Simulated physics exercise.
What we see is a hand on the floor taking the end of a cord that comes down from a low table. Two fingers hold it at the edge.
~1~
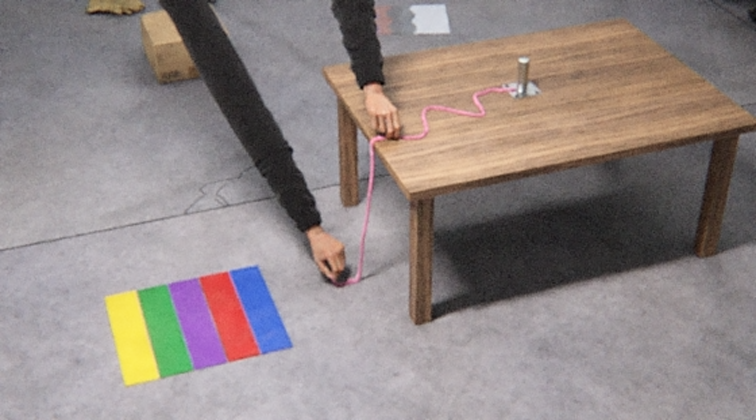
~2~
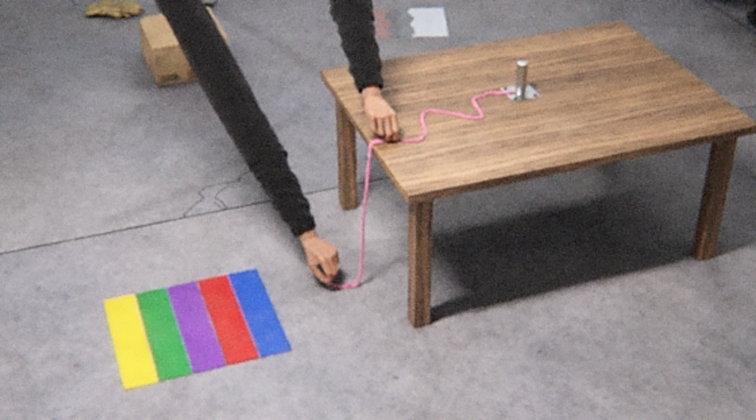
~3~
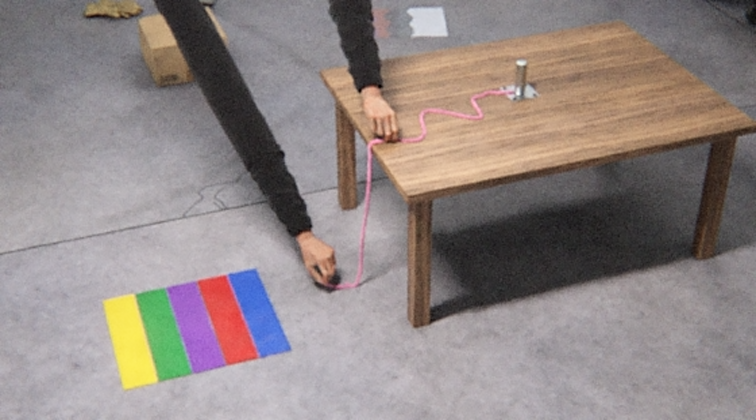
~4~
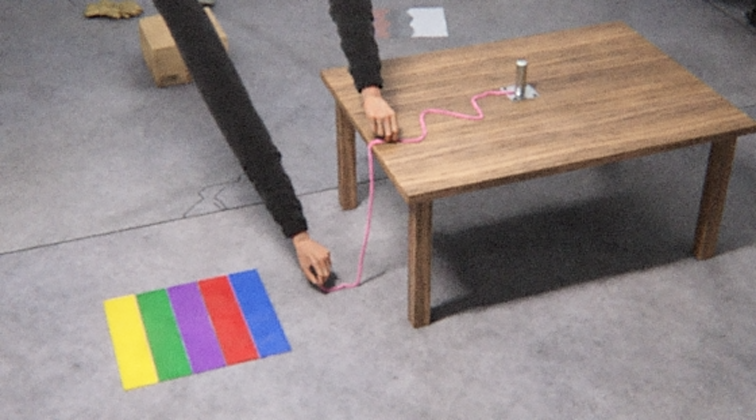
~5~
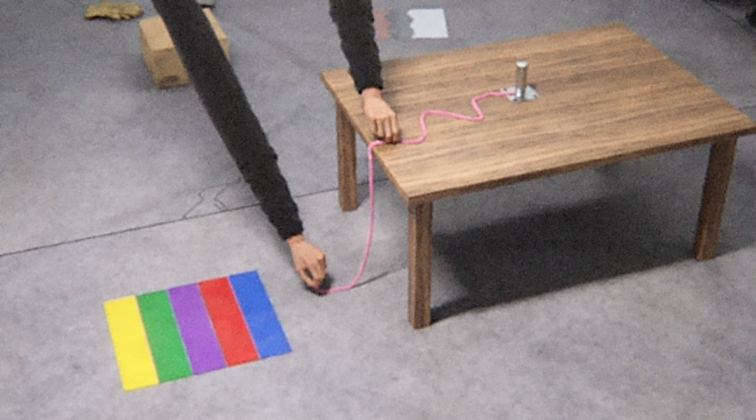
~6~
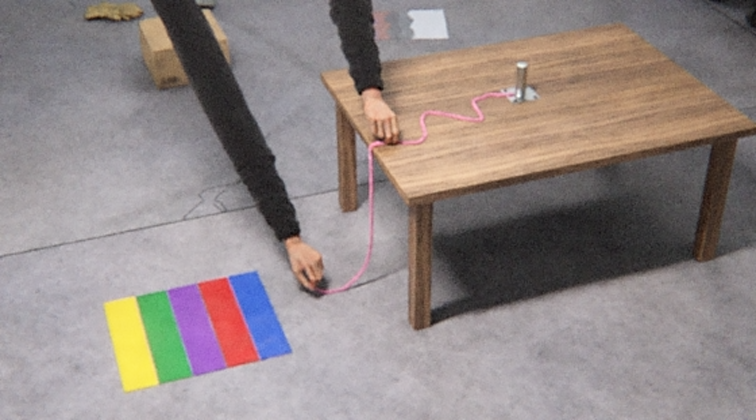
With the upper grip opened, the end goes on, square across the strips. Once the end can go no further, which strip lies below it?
The yellow strip lies below it.
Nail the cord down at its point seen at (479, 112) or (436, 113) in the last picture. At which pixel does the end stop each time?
Try one gives (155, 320); try two gives (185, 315).
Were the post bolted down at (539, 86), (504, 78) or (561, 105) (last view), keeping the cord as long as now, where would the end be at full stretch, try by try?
Try by try: (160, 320), (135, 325) and (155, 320).
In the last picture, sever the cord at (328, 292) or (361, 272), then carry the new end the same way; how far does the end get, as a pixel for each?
The pixels are close to (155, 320) and (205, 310), one per try.
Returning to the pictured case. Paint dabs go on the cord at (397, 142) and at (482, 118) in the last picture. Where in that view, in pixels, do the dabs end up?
At (321, 178), then (443, 117).
Soon after, end near (174, 317); over green.
After that, end near (143, 324); over yellow.
At the stop, end near (125, 328); over yellow. Over yellow.
